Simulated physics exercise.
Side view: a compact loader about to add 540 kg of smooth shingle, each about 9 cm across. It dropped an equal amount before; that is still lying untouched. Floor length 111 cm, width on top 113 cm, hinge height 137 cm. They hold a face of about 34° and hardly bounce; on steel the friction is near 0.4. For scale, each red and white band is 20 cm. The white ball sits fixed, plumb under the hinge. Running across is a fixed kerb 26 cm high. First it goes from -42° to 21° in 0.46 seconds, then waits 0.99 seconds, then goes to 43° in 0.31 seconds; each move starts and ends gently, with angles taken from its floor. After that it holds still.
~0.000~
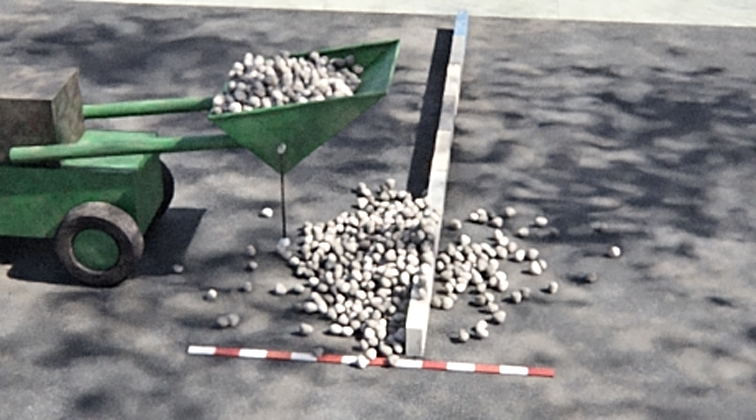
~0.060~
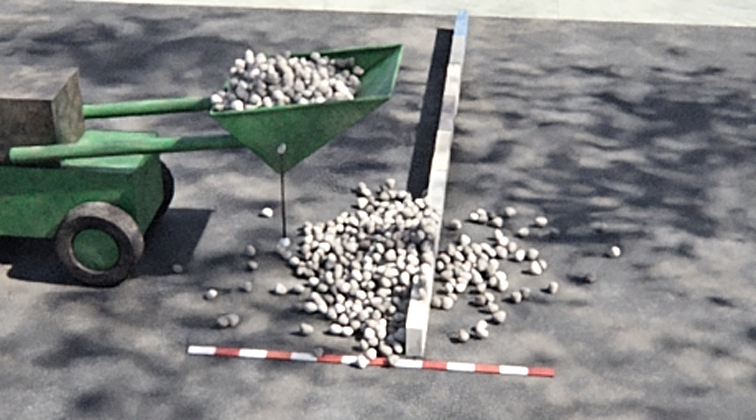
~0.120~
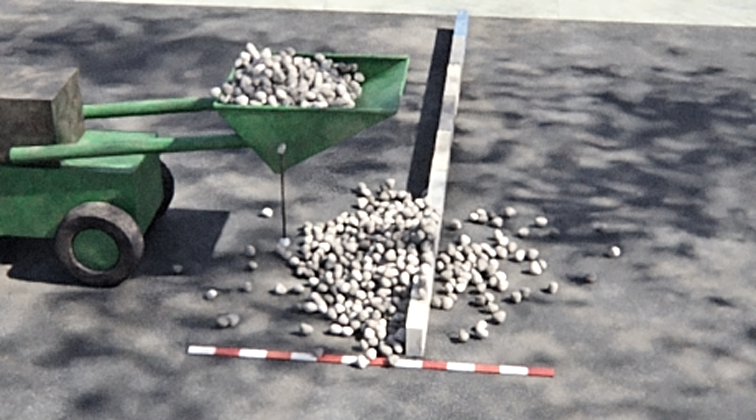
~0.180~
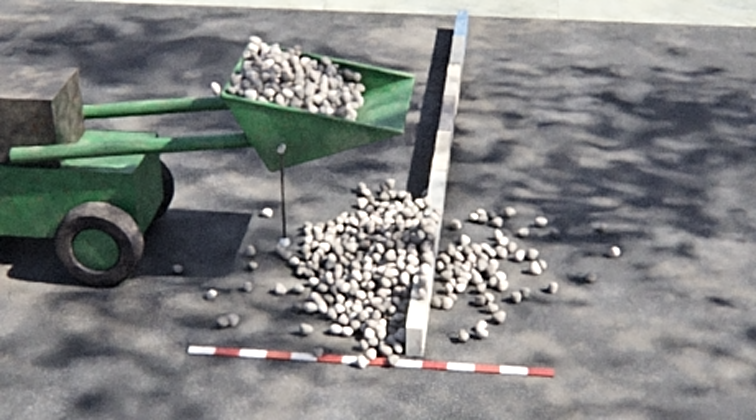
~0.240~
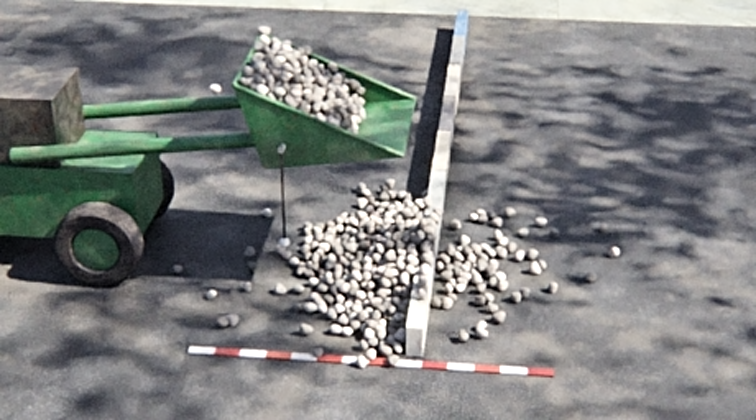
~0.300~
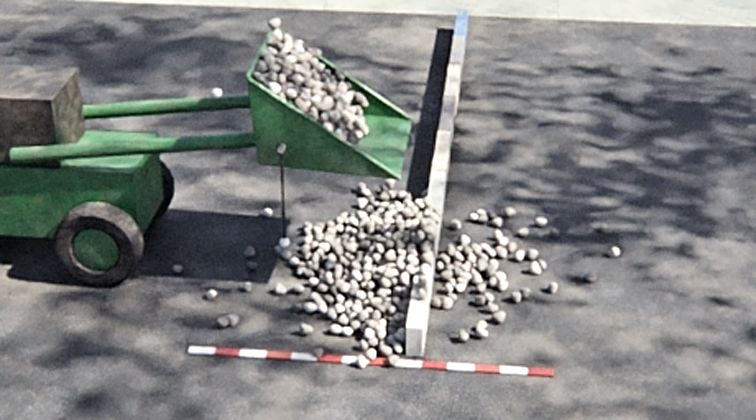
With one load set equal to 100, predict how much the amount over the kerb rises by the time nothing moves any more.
It rises by roughly 76 percent.
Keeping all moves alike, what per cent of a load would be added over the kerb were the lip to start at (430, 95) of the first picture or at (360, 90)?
I'd expect near 95 per cent first and near 50 per cent next.
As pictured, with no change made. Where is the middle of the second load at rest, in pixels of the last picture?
Near (473, 261).
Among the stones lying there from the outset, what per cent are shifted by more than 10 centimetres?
Near 10 per cent, I reckon.
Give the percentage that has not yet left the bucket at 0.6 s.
That works out to about 100 %.
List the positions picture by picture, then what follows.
In the first frame, lip at (387, 92), floor tilted -42°, highest stones at (287, 67). The earlier load is highest near (416, 224), 33 cm above ground level, 89 % on this side of the kerb, 12 % over the kerb.
In the second frame, the bucket is at -39°, its lip at (390, 98); the top of the load is at (281, 67); the stones move at 0.4 m/s on average.
In the third frame, lip at (396, 112), floor tilted -31°, highest stones at (263, 62); the stones move at 0.7 m/s on average.
In the fourth frame, lip at (402, 133), floor tilted -21°, highest stones at (260, 54); the stones move at 0.9 m/s on average.
In the fifth frame, the bucket is at -8°, its lip at (404, 156); the top of the load is at (268, 45); the stones move at 1.1 m/s on average.
In the sixth frame, lip at (400, 179), floor tilted 3°, highest stones at (277, 40); the stones move at 1.0 m/s on average.
After 0.4 s the floor is at 18°; in per cent of one load, 100 in the bucket, 89 on this side of the kerb, 12 over the kerb; the foremost stones are at (567, 254).
After 0.6 s the floor is at 21°; in per cent of one load, 99 in the bucket, 89 on this side of the kerb, 12 over the kerb; the foremost stones are at (567, 254).
After 2.2 s the floor is at 43°; in per cent of one load, 0 in the bucket, 114 on this side of the kerb, 87 over the kerb; the foremost stones are at (692, 263).
After 5.0 s the floor is at 43°; in per cent of one load, 0 in the bucket, 113 on this side of the kerb, 88 over the kerb; the foremost stones are at (697, 262). Net gain over the kerb, 76.
